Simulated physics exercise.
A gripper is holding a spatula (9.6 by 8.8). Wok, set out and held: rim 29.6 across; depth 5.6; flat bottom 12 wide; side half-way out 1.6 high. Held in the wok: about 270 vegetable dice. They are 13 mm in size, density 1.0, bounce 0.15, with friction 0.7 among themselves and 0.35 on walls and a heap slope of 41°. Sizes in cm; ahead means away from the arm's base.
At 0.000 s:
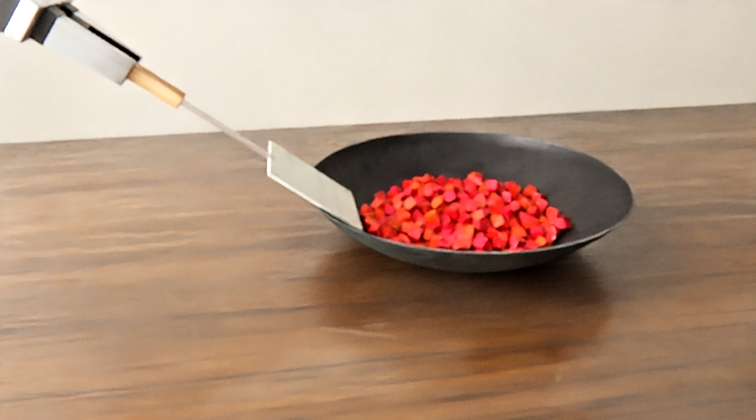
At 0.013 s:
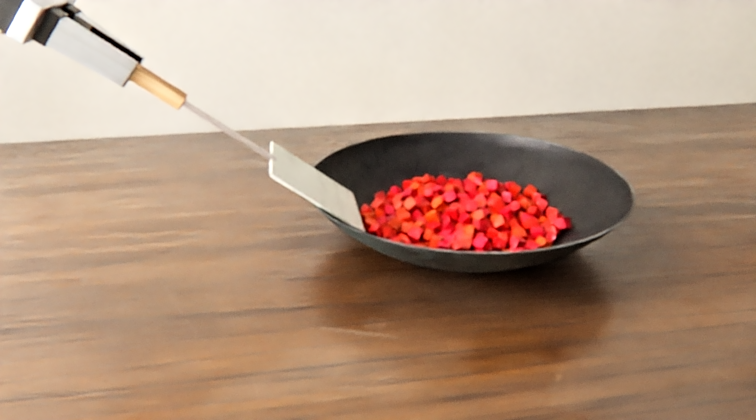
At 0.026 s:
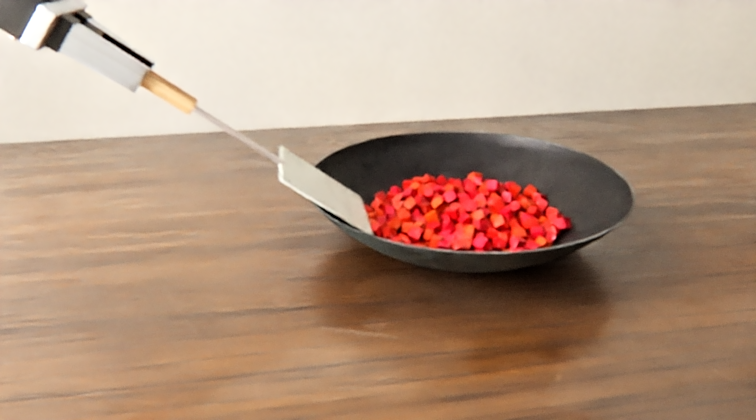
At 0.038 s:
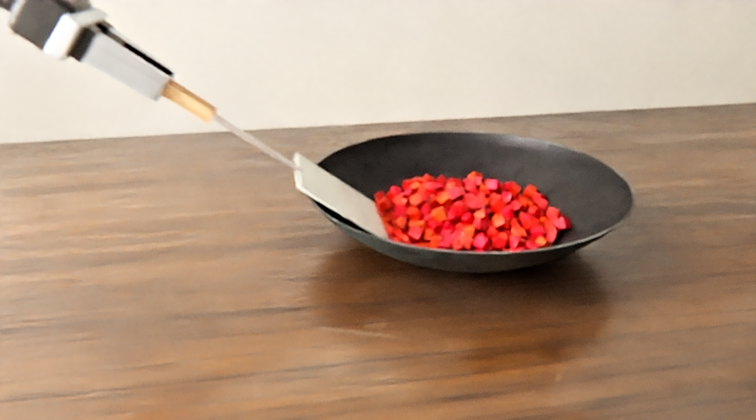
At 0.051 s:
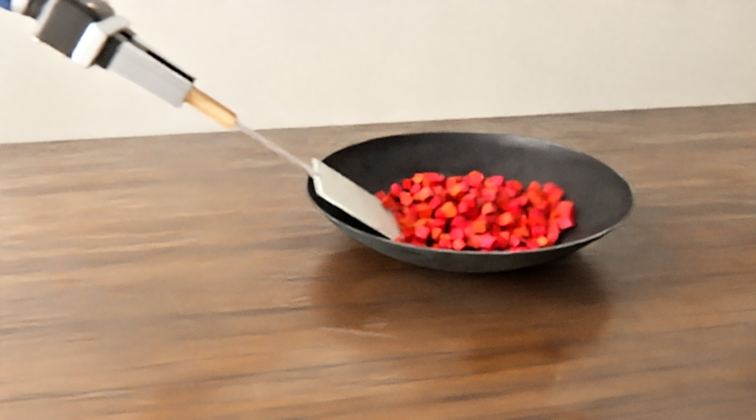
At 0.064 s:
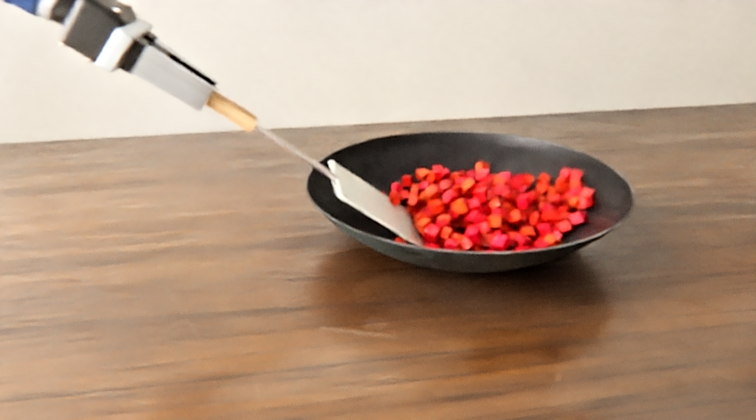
A gripper slides a spatula rightward into a dark wok, pushing red vegetable dice across.
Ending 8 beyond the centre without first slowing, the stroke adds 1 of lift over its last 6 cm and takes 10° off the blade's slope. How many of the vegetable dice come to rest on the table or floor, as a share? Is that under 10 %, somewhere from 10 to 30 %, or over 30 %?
It is over 30 %.
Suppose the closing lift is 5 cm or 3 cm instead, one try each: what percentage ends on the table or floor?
First try around 25 percent, second try around 25 percent.
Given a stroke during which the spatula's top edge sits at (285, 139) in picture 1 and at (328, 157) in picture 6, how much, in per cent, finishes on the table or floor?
Roughly 25 %.
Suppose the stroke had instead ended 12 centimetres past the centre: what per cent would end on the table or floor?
Near 65 per cent.
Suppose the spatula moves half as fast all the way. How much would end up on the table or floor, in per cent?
In that case, close to 30 per cent.
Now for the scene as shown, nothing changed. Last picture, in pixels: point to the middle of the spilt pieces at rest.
Around pixel (699, 205).
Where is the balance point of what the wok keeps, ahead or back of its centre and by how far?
Some 5.5 cm ahead of the centre.
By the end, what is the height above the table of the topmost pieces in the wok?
It reaches around 6.0 cm.
By 0.10 s, sloping 38°, highest piece 8 above the table; 261 in the wok, 5 on the blade or in flight.
By 0.13 s, sloping 36°, highest piece 11 above the table; 252 in the wok, 14 on the blade or in flight.
By 0.34 s, sloping 28°, highest piece 8 above the table; 168 in the wok, 76 on the table or floor, 22 on the blade or in flight.
By 1.39 s, sloping 28°, highest piece 5 above the table; 167 in the wok, 99 on the table or floor.
Final count, 167 in the wok, 99 on the table or floor. That is 37 % on the table or floor.
